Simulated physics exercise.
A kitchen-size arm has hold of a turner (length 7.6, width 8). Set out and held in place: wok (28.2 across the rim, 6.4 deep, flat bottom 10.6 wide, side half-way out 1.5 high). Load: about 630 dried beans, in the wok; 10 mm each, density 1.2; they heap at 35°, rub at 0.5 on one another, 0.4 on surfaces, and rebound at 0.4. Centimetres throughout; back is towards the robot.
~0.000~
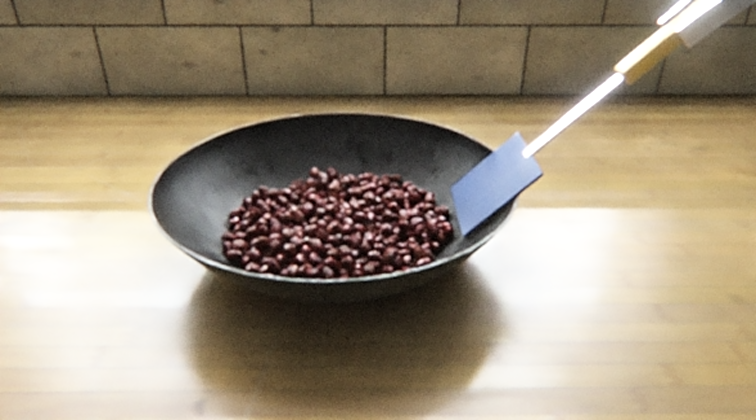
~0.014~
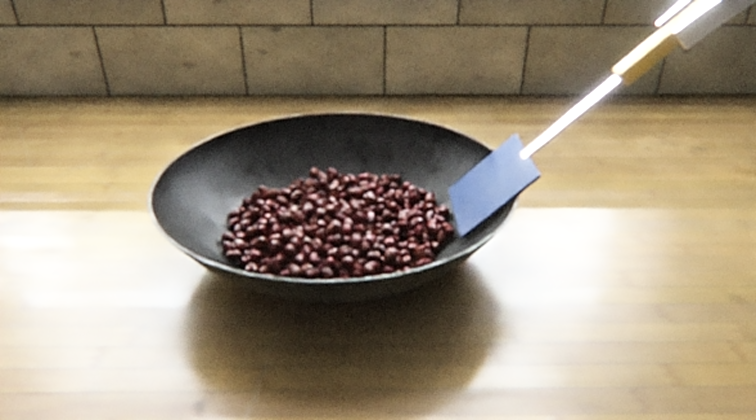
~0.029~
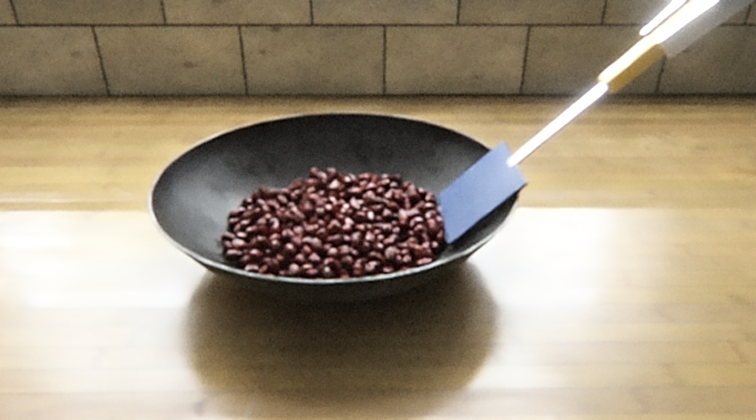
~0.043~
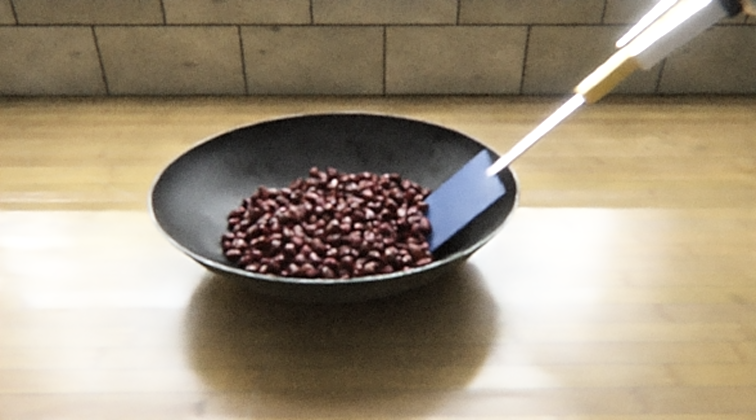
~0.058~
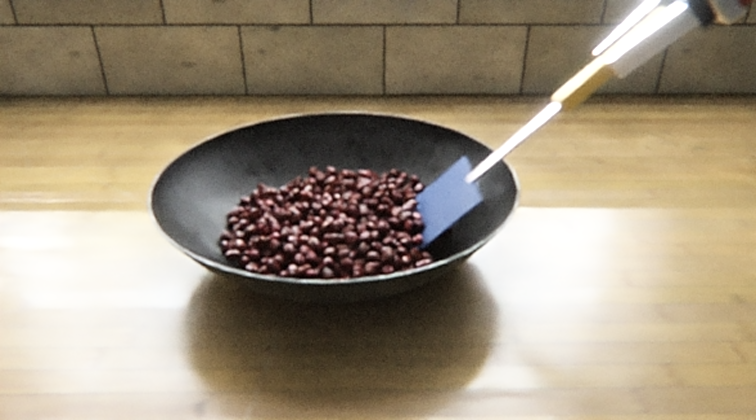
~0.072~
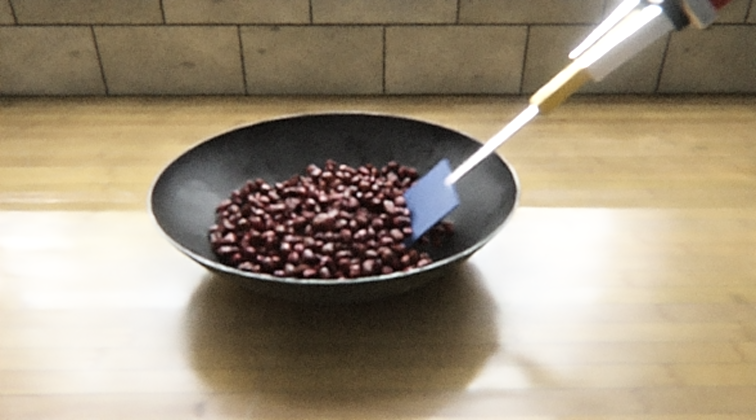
A robot arm moving a blue turner leftward into a dark wok, pushing the heap of dark red beans slightly left.
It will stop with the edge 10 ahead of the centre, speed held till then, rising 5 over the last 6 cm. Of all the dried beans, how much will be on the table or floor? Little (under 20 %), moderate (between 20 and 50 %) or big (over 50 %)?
Share on the table or floor: Moderate (between 20 and 50 %).
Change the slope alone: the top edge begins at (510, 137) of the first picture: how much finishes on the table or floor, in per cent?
Some 30 per cent.
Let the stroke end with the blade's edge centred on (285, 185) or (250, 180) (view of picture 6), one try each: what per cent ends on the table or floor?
Some 10 and 10 per cent.
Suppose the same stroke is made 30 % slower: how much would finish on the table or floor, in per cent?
In that case some 25 per cent.
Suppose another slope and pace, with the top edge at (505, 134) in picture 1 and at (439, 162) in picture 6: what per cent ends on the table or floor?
Some 25 per cent.
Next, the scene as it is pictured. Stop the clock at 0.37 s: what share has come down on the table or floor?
About 10 per cent.
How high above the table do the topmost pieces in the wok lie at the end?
About 5.5 cm.
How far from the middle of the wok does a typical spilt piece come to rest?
Roughly 46 cm.
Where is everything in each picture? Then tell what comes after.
The first picture shows the turner top edge at (530, 152), sloping 45°; upper third of the load around (341, 217), from x 225 to 450, top at y 175; 626 in the wok.
The second picture shows the turner top edge at (528, 153), sloping 45°; upper third of the load around (341, 217), from x 225 to 450, top at y 175.
The third picture shows the turner top edge at (515, 161), sloping 45°; upper third of the load around (341, 217), from x 225 to 450, top at y 175.
The fourth picture shows the turner top edge at (494, 171), sloping 45°; upper third of the load around (341, 217), from x 225 to 445, top at y 175.
The fifth picture shows the turner top edge at (473, 177), sloping 45°; upper third of the load around (340, 213), from x 225 to 450, top at y 170.
The sixth picture shows the turner top edge at (452, 180), sloping 45°; upper third of the load around (332, 209), from x 215 to 450, top at y 165; 626 in the wok.
After 0.11 s, sloping 45°, highest piece 6 above the table; 626 in the wok.
After 0.15 s, sloping 45°, highest piece 7 above the table; 626 in the wok.
After 0.37 s, sloping 45°, highest piece 26 above the table; 441 in the wok, 55 on the table or floor, 130 on the blade or in flight.
After 1.42 s, sloping 45°, highest piece 5 above the table; 441 in the wok, 185 on the table or floor.
In the end, 441 in the wok, 185 on the table or floor. That is 30 % on the table or floor.
